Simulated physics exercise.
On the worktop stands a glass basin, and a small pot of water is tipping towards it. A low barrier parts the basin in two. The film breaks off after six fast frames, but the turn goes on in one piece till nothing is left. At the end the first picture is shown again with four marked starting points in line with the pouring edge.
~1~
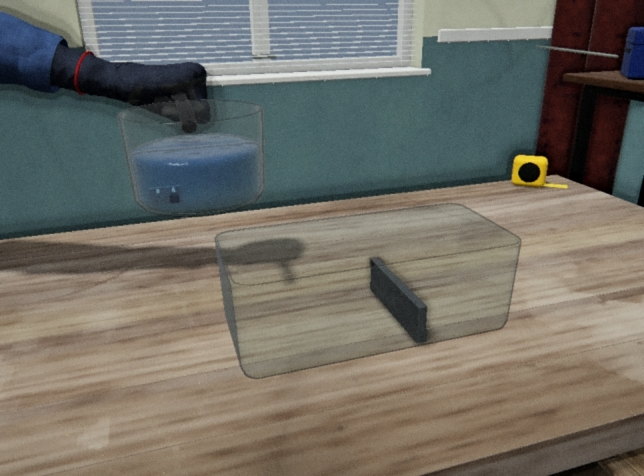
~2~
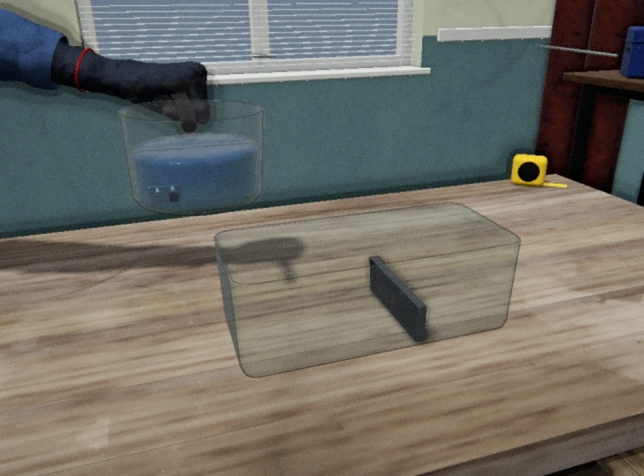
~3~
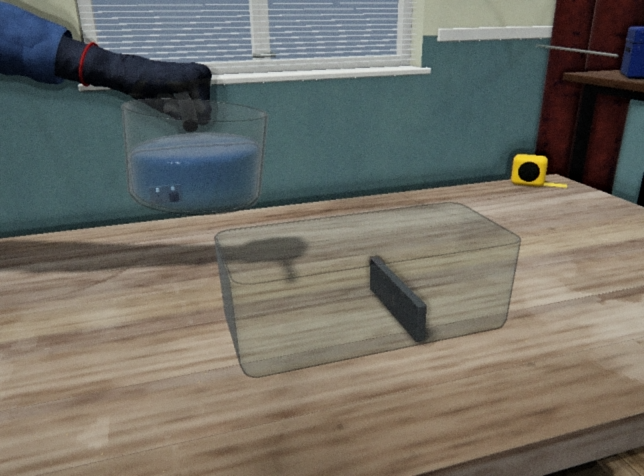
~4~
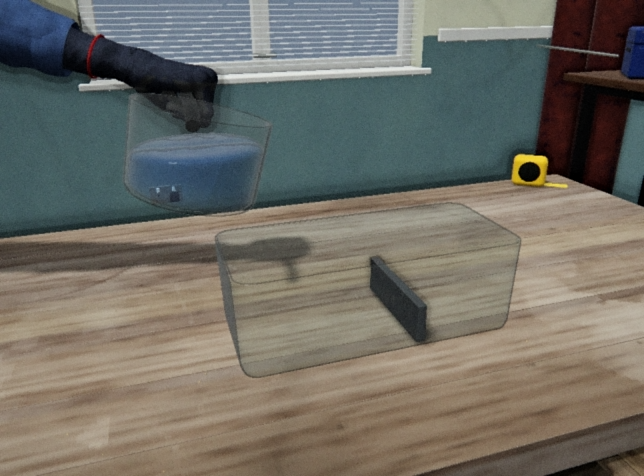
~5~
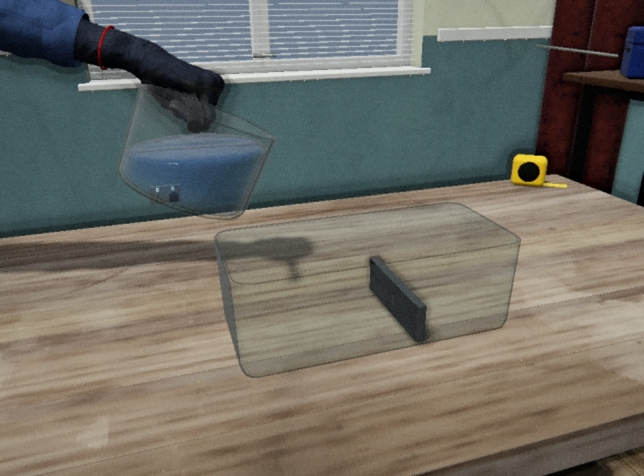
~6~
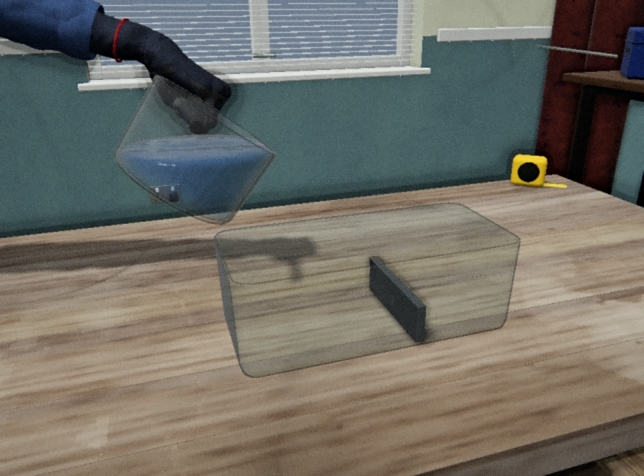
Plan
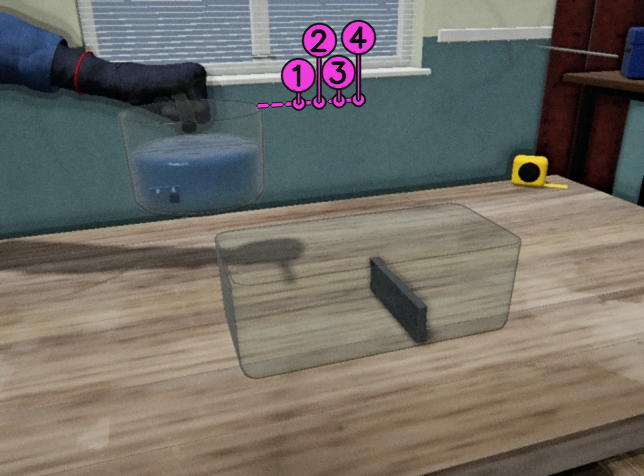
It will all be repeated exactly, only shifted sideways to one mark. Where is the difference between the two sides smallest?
Dot 4.
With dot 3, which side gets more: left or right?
More ends on the left.
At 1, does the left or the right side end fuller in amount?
More ends on the left.
On the marked copy, 1 at (298, 103); 2 at (319, 102); 3 at (338, 100); 4 at (358, 99).
With 1, about 96 % ends left of the wall and 3 % right of it.
With 2, about 96 % ends left of the wall and 3 % right of it.
With 3, about 77 % ends left of the wall and 22 % right of it.
With 4, about 49 % ends left of the wall and 50 % right of it.
